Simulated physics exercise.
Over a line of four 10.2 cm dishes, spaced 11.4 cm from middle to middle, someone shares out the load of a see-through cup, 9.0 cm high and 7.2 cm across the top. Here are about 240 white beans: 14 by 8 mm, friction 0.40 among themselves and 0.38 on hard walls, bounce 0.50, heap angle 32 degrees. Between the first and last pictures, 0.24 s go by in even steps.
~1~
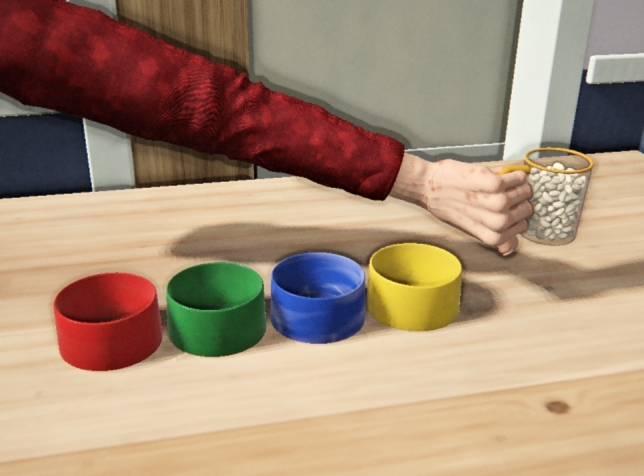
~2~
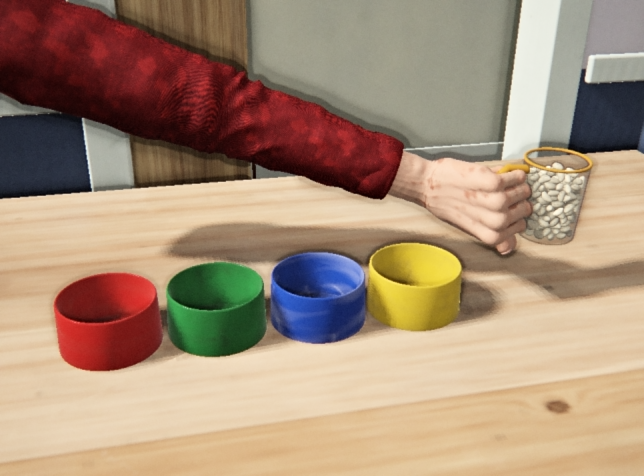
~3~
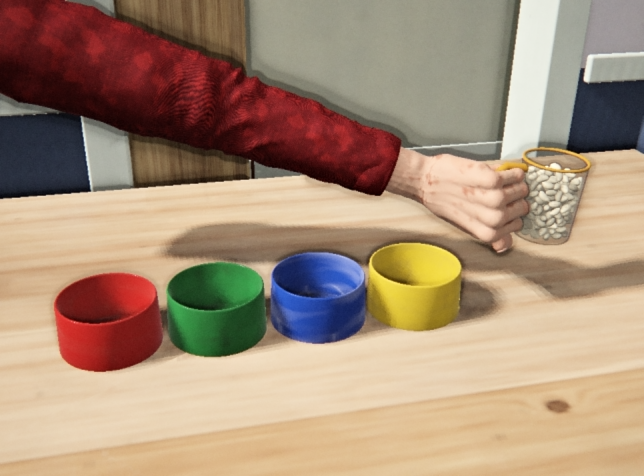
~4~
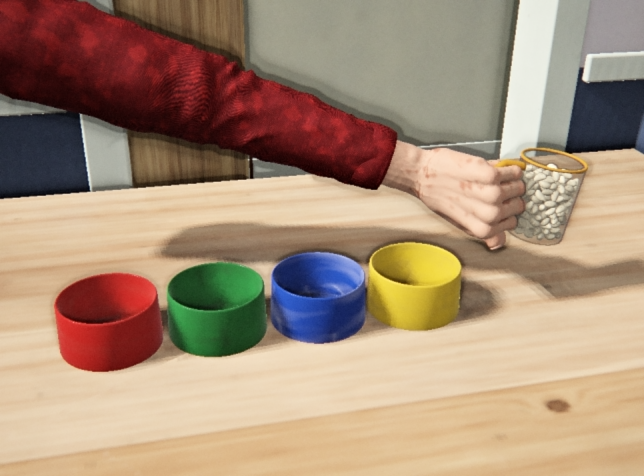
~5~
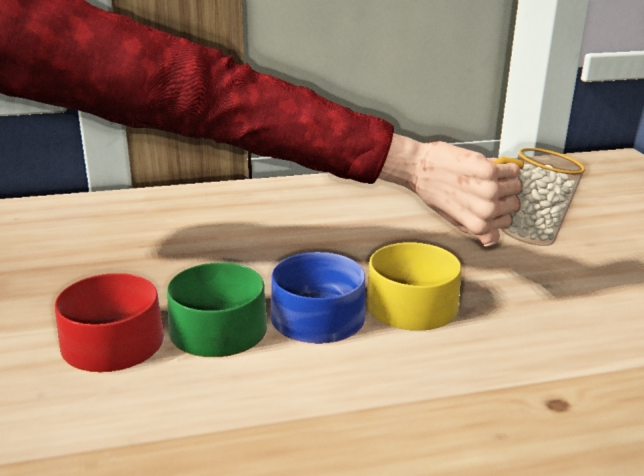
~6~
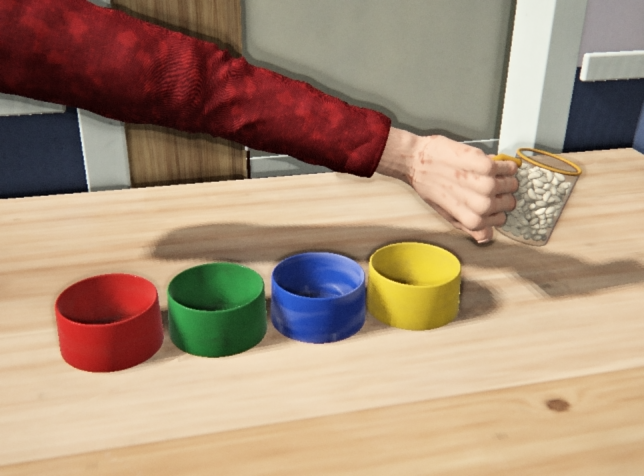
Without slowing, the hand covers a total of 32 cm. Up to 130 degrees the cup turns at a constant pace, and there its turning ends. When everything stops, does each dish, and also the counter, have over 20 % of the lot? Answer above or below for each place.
Red: Below, blue: Below, green: Below, yellow: Above, counter: Above.
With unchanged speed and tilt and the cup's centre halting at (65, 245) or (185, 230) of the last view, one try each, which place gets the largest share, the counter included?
On the first run most goes to yellow, and on the second to yellow.
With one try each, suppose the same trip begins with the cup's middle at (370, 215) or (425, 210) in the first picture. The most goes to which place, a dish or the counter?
First try: Green; second try: Blue.
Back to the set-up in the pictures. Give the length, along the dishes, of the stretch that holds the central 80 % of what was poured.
I'd put it near 13 cm.
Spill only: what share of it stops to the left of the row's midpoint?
About 0 percent.
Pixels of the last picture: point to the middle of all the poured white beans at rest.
After settling, the middle sits near (429, 294).
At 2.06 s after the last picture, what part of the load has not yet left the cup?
Roughly 0 in a hundred.
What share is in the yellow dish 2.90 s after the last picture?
Close to 70 percent of the load.
Then, 1.24 s after the last picture, tilt 112 degrees; cup holds 70 %, yellow 5 %.
Then, 2.06 s after the last picture, tilt 130 degrees; cup holds 0 %, yellow 70 %.
Then, 2.90 s after the last picture, tilt 130 degrees; cup holds 0 %, yellow 70 %.
In the end, red 0 %, blue 0 %, green 0 %, yellow 70 %, counter 30 %.
